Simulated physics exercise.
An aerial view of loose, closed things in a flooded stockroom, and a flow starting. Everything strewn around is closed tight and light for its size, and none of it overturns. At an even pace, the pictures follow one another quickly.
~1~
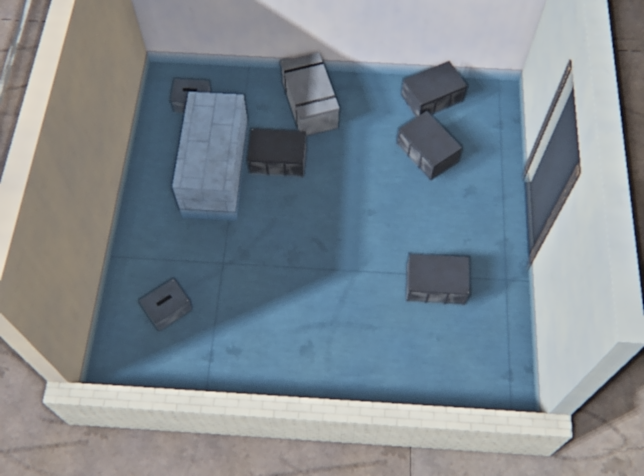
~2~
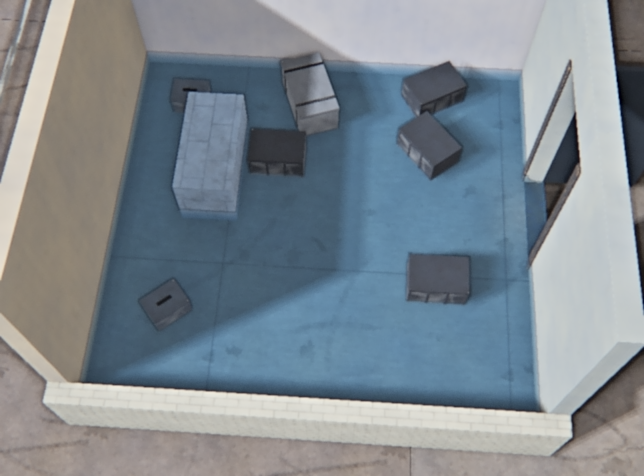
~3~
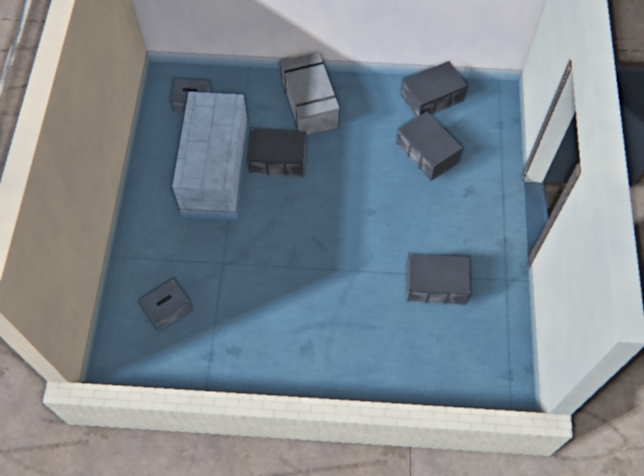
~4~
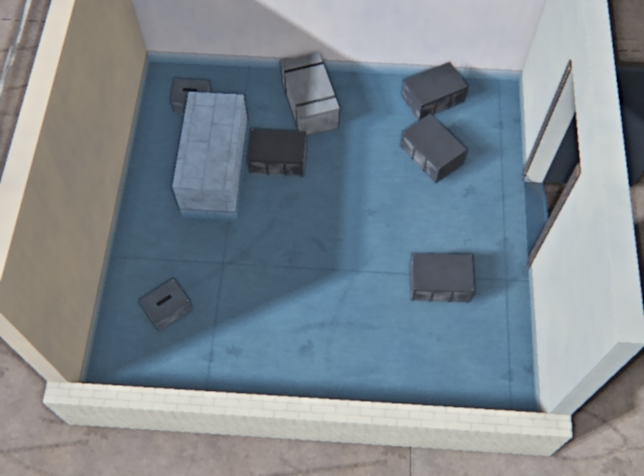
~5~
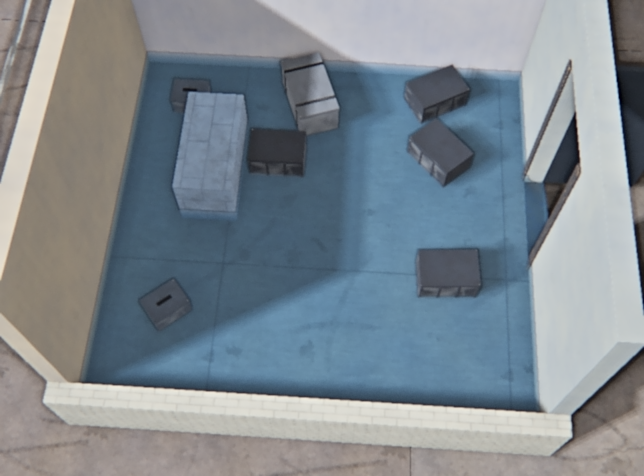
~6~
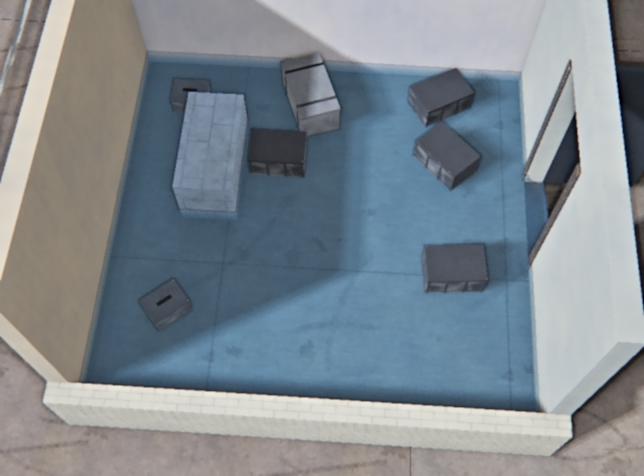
A panel in the right wall of a blue-floored room slid open, leaving a gap, and then three dark crates on the right drifted slightly rightward while the other things stayed put.
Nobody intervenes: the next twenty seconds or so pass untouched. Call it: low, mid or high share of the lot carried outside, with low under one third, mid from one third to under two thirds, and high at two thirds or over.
Mid.
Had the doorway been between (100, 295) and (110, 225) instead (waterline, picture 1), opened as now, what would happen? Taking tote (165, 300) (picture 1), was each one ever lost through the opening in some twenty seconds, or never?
As I see it, it's getting away.
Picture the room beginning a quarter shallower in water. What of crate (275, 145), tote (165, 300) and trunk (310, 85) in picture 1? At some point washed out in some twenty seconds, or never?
In turn: Remains, remains, remains.
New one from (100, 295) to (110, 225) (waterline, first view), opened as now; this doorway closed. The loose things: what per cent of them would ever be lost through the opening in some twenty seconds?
Near 30 percent, give or take.
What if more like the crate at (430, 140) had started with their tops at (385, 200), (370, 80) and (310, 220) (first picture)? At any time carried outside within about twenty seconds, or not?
The first departs, the second departs, the third departs.
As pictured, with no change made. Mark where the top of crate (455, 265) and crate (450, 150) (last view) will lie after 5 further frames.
The tops should be near (498, 243) and near (492, 163).
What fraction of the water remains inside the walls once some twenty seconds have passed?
56 %.
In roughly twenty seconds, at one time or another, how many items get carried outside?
Count: 3.
A moment on, 0 of 7 are out; 7 afloat.
Next, 2 of 7 are out; 5 afloat.
Later, 3 of 7 are out; 4 afloat.
In the end, 3 of 7 are out; 4 afloat.
